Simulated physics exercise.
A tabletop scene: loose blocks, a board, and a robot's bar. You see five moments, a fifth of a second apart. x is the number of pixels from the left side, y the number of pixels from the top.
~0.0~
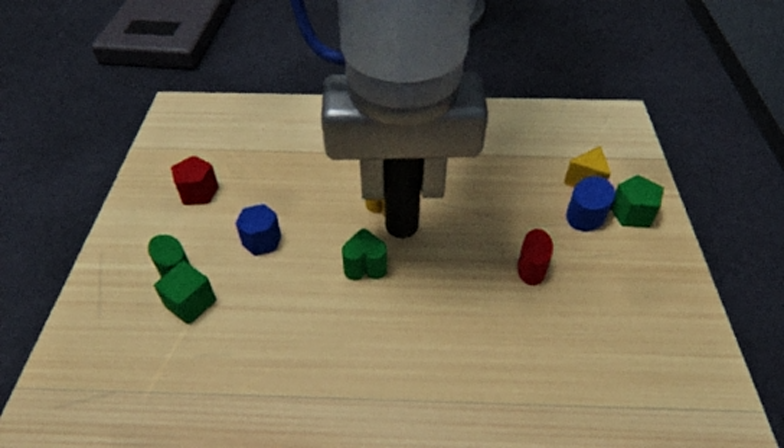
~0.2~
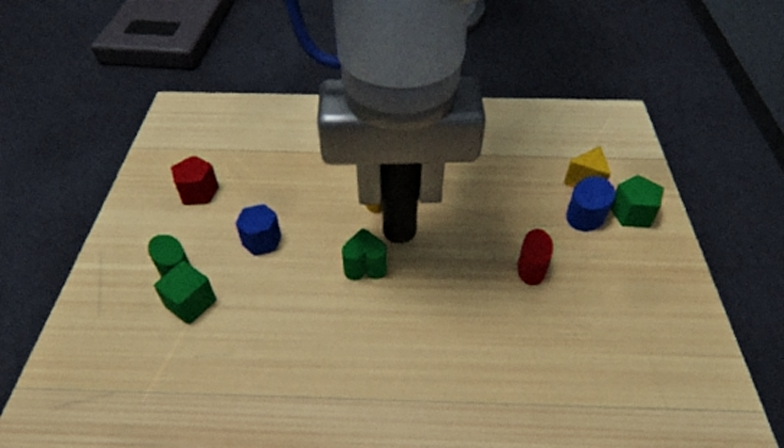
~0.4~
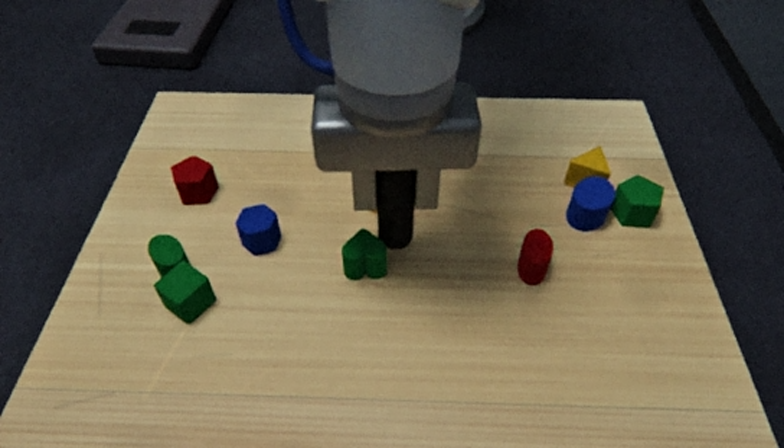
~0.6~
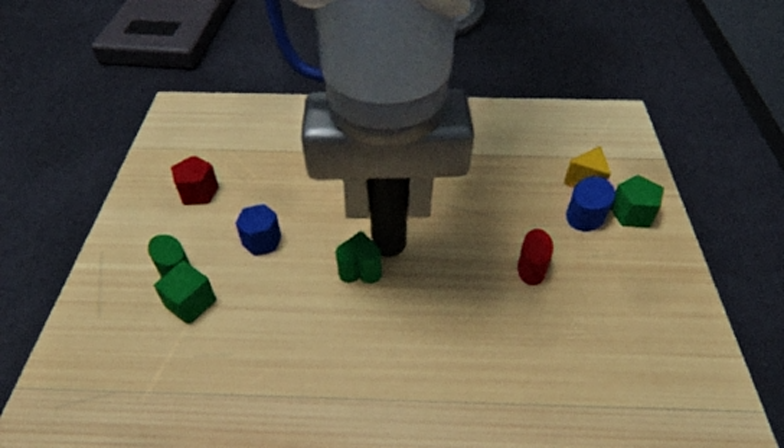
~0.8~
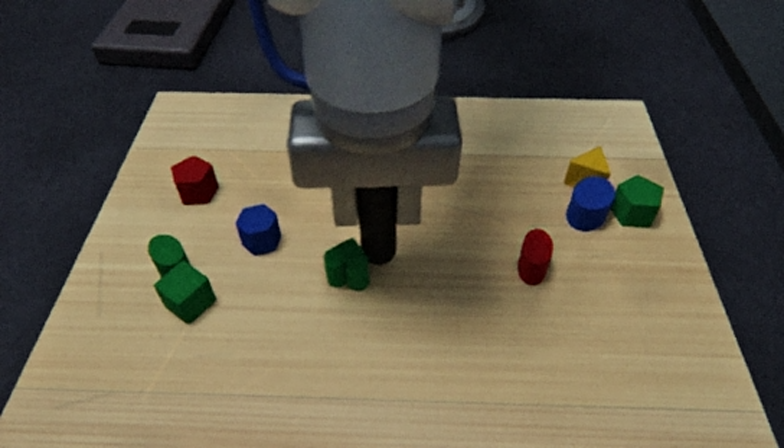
The robot arm's black bar moves slightly forward and left, nudging the green heart block left.
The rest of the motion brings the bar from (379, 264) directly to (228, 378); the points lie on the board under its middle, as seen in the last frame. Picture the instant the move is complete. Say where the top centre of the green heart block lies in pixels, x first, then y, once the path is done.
Its top centre lands on (266, 286).
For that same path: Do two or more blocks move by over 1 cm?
It seems not.
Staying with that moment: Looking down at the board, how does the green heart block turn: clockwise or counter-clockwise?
It turns clockwise.
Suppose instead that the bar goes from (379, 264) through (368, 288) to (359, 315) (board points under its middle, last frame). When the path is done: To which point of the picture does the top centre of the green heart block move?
So, by the moment the path ends, you'll find the top centre of the green heart block at (329, 269).
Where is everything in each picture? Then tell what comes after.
In the first frame, bar's lower end at (402, 227); green heart block at (364, 245); yellow heart block hidden.
In the second frame, bar at (400, 232); blocks still.
In the third frame, bar at (396, 238); blocks still.
In the fourth frame, bar at (389, 245); green heart block at (359, 249).
In the fifth frame, bar at (379, 253); green heart block at (347, 255); yellow heart block hidden.
On the path given first. One third of the way, bar at (332, 289); green heart block at (294, 280), turned 35° clockwise.
Two thirds of the way, bar at (280, 327); green heart block at (266, 286), turned 75° clockwise.
At the end, bar at (223, 368); green heart block at (266, 286), turned 75° clockwise; yellow heart block still.
